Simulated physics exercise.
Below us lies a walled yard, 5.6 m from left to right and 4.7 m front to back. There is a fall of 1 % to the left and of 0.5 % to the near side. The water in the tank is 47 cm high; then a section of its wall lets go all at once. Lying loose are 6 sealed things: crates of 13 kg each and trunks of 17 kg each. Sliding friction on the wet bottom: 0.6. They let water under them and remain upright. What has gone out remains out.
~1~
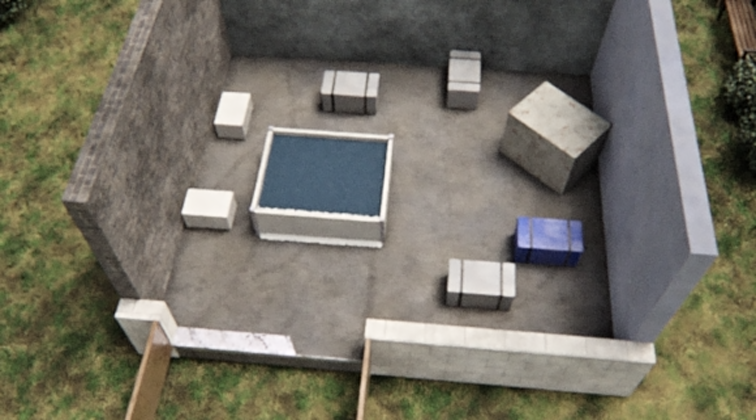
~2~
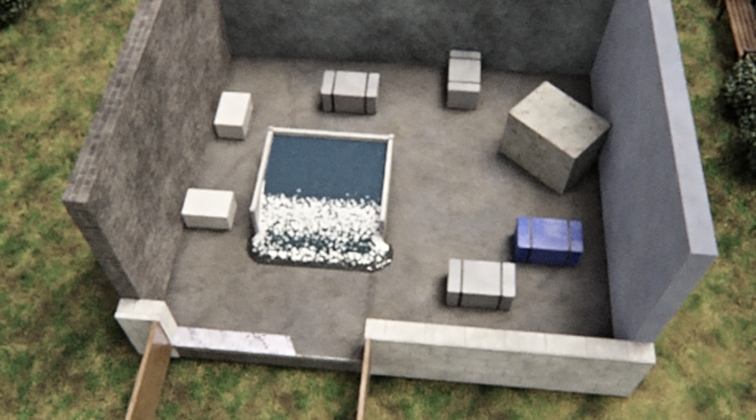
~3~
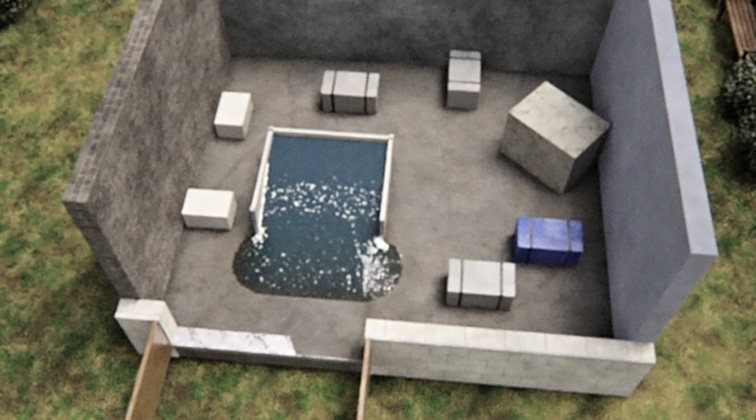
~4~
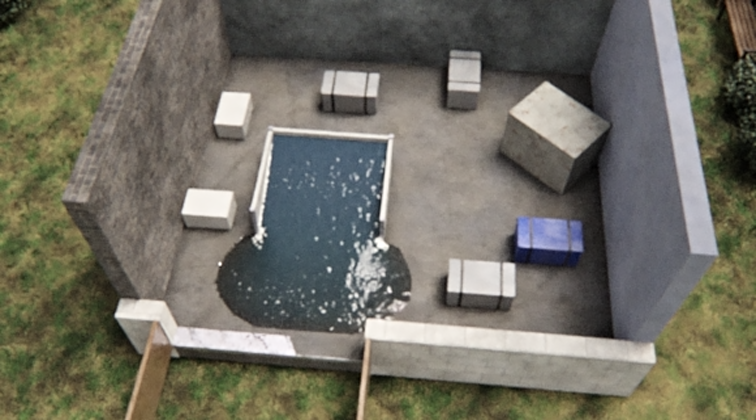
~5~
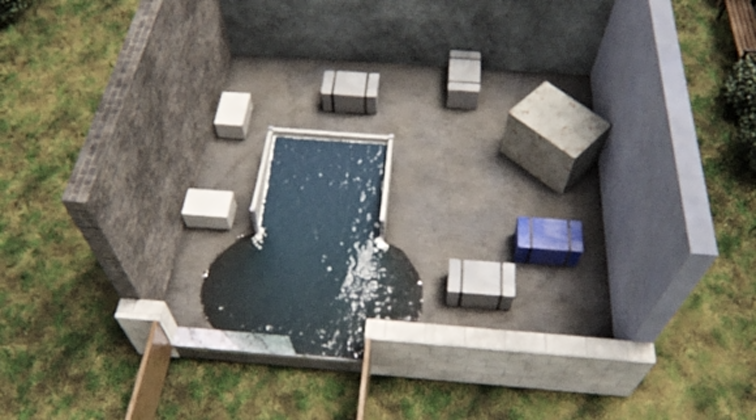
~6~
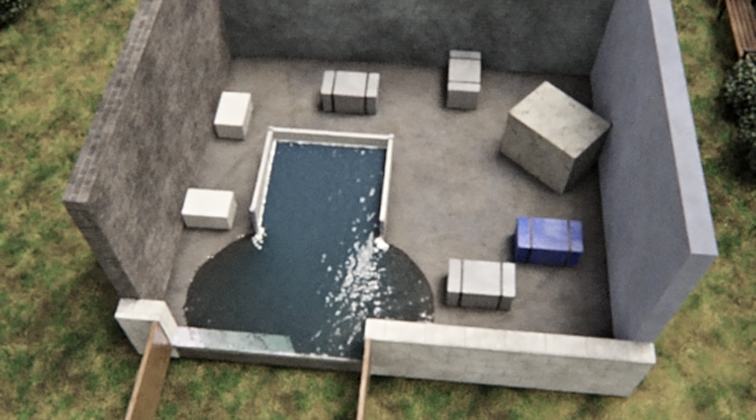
Water pours out of the near side of a white-walled tank in a walled yard, foaming at first, then spreading in a rounded dark pool to the low front wall, while the blue trunk and the surrounding pale blocks stay still.
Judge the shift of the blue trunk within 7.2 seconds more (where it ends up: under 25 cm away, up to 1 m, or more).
Expect a tiny change in position.
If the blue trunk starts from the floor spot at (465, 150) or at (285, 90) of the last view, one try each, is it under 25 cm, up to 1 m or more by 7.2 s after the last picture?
Nearly still; nearly still.
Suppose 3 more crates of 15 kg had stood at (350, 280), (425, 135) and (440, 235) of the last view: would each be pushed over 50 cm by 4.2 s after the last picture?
First outside the limit, then inside the limit, then inside the limit.
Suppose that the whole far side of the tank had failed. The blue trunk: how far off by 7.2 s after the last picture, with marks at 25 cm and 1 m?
With that failure, the blue trunk remains in position.
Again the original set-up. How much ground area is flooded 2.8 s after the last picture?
Wet: Near 10.0 m2.
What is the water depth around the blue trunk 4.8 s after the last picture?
Roughly 2 cm.
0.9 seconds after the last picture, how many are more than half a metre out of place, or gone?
Result: 0.
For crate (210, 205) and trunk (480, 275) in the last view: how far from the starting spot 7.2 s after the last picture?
Taking them in turn, the shifts are 0 cm and 0 cm.
Then, 0.9 s after the last picture the blue trunk is near (550, 234), 0.0 m from its start, aground; 0 of 6 are out; 0 afloat.
Then, 2.8 s after the last picture the blue trunk is near (550, 234), 0.0 m from its start, aground; 0 of 6 are out; 0 afloat.
Then, 4.8 s after the last picture the blue trunk is near (550, 234), 0.0 m from its start, aground; 0 of 6 are out; 0 afloat.
Then, 7.2 s after the last picture the blue trunk is near (550, 234), 0.0 m from its start, aground; 0 of 6 are out; 0 afloat.
